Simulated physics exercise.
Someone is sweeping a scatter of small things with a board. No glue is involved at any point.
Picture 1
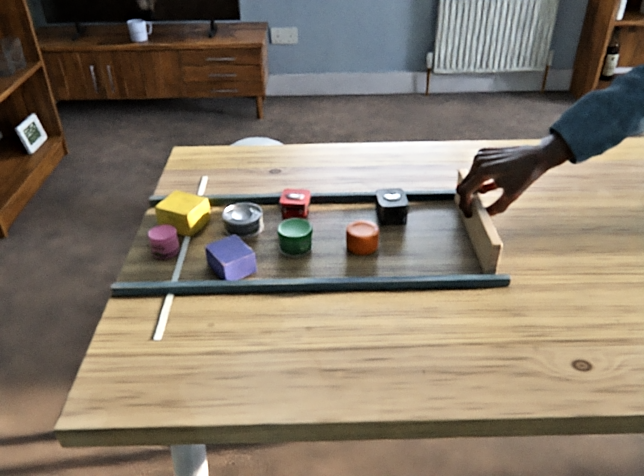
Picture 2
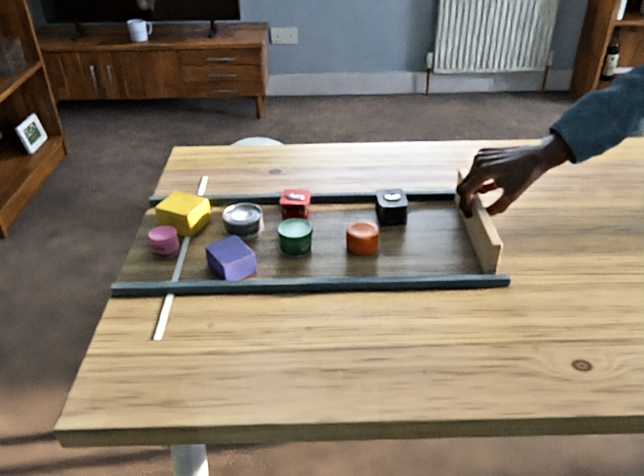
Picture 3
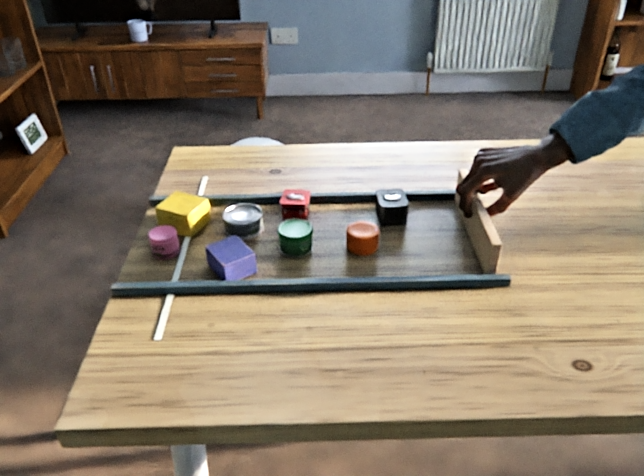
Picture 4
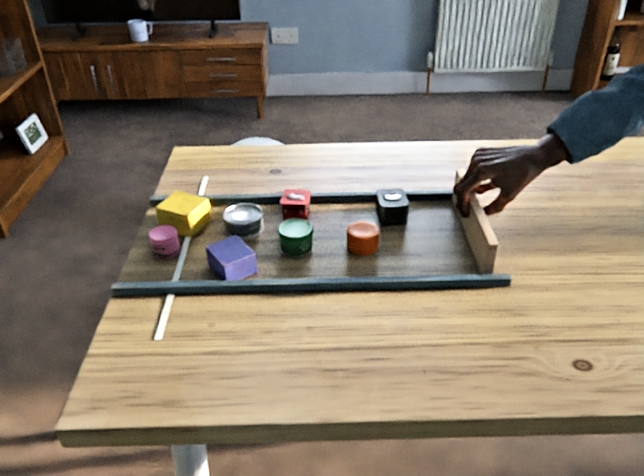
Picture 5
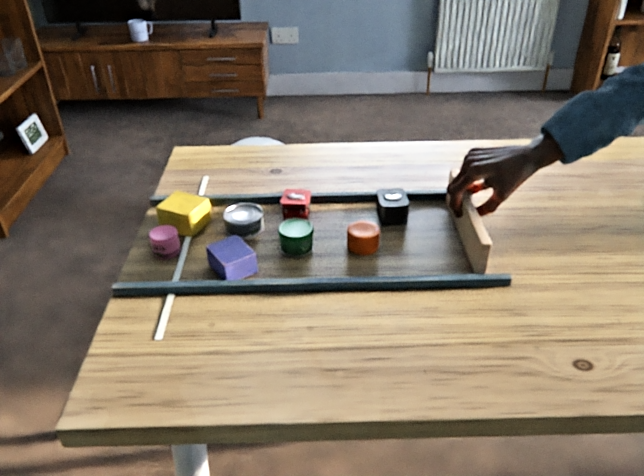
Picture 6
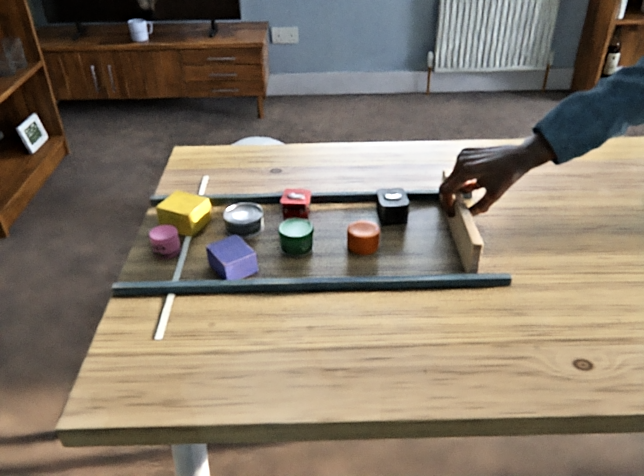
A hand slides a wooden board slightly left toward small colourful objects, which stay still.
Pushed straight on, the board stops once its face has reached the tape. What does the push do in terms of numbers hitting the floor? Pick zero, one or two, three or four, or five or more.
It sends one or two to the floor.
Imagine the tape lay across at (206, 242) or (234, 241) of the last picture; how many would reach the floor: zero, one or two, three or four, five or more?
The falls would be either one or two; no fall at all.
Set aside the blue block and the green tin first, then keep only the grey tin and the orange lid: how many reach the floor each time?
1 in the first case and 1 in the second.
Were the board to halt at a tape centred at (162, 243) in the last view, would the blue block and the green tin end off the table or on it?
I'd say the blue block stays up, while the green tin does not stay.
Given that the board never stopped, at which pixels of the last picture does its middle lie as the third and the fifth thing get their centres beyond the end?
It sits around (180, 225) and after that around (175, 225).
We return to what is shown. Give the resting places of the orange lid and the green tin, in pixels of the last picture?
Result: One about (167, 244), other about (132, 248).
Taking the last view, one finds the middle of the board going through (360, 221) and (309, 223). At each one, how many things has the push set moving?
Counts: 2 and 5.
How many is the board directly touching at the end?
Contact count: 3.
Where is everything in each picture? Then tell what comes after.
In the first frame, pink tub (164, 242); yellow block (183, 214); blue block (231, 259); board (476, 219); tape (186, 243).
In the second frame, yellow block (183, 214); black case (391, 207).
In the third frame, blue block (231, 259); green tin (296, 238).
In the fourth frame, pink tub (165, 242); orange lid (363, 238).
In the fifth frame, yellow block (184, 213); red case (296, 206).
In the sixth frame, pink tub (165, 242); yellow block (184, 213); blue block (232, 258); board (459, 219); tape (187, 242).
Soon after, none off yet; pink tub at rest near (165, 242); yellow block at rest near (184, 213); blue block at rest near (232, 258).
Then, none off yet; pink tub moved a little near (153, 242); yellow block moved about its own width near (158, 211); blue block moved about its own width near (206, 266).
By the end, the number that fall off is one or two; fallen, yellow block and pink tub.
